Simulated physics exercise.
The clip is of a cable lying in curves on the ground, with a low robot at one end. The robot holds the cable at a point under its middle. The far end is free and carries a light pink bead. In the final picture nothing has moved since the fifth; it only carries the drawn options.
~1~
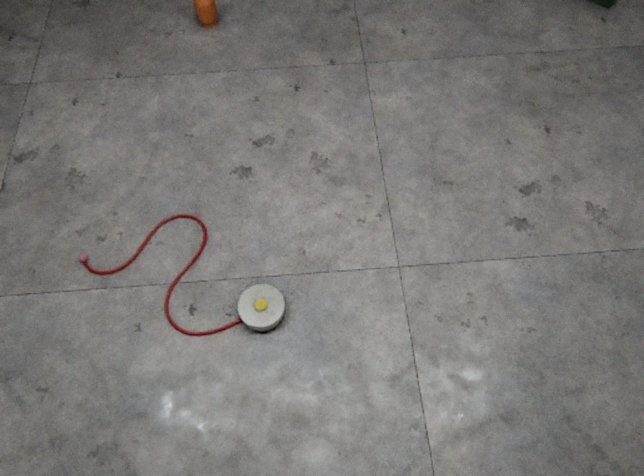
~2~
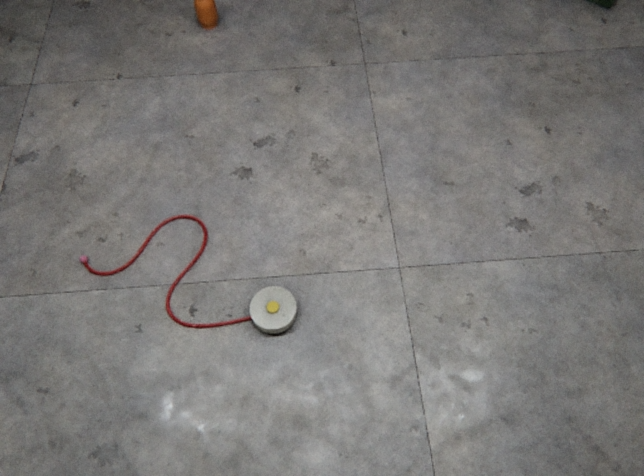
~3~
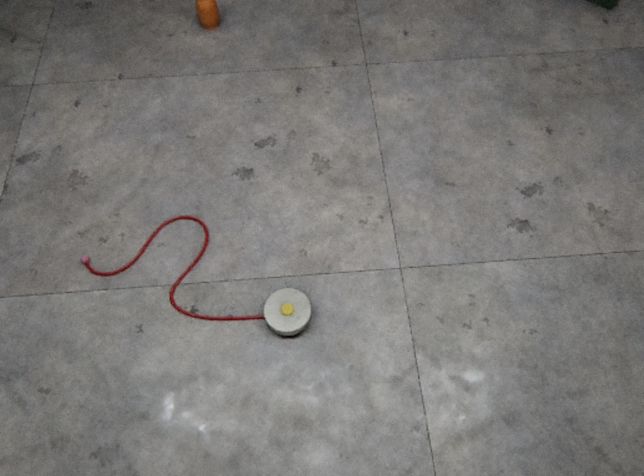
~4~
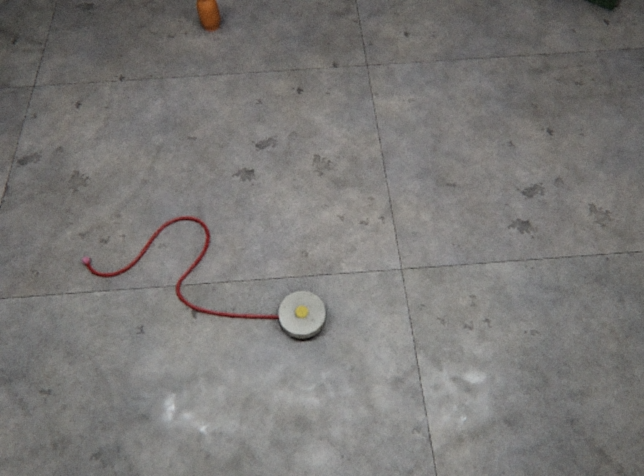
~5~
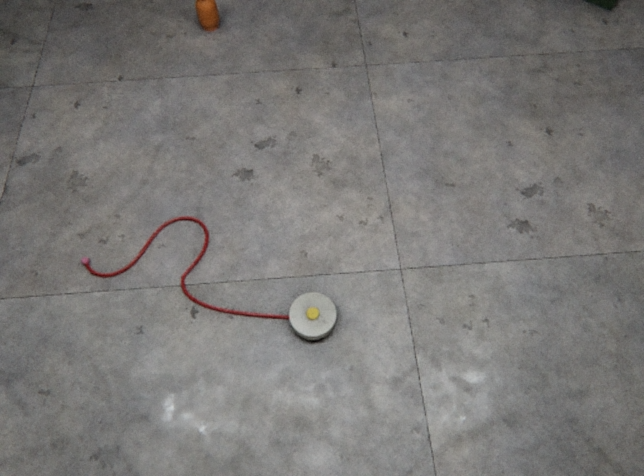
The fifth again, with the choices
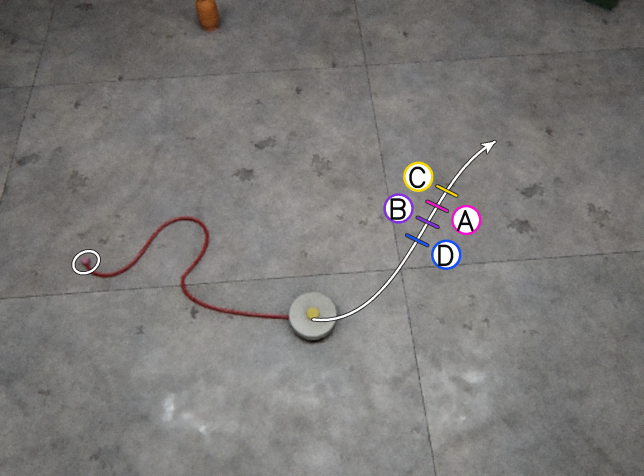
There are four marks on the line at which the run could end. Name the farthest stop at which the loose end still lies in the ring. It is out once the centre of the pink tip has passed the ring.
It can go as far as A.
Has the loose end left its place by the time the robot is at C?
By then, yes.
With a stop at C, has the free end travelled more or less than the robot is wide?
By then, less.
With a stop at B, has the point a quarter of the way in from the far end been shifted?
By then, yes.
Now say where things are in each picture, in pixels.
Free end (83, 258); robot (262, 308), in the first frame.
Robot (274, 310); free end (84, 259), in the second frame.
Robot (288, 312); free end (85, 259), in the third frame.
Robot (302, 315); free end (86, 261), in the fourth frame.
Robot (313, 316); free end (85, 261), in the fifth frame.
On the marked copy, A at (437, 206); B at (428, 222); C at (447, 191); D at (417, 240); the ring at (86, 262); the route from (313, 319) via (423, 230) to (495, 142).
Taking A. A third of the way, robot (376, 293), middle of the cable (209, 249), free end (85, 261).
Two thirds of the way, robot (414, 243), middle of the cable (233, 253), free end (85, 261).
When it is over, robot (439, 202), middle of the cable (266, 247), free end (87, 263); the free end is still in its ring.
As for the rest, B is safe but short; C drags the free end to (102, 265); D is safe but short.
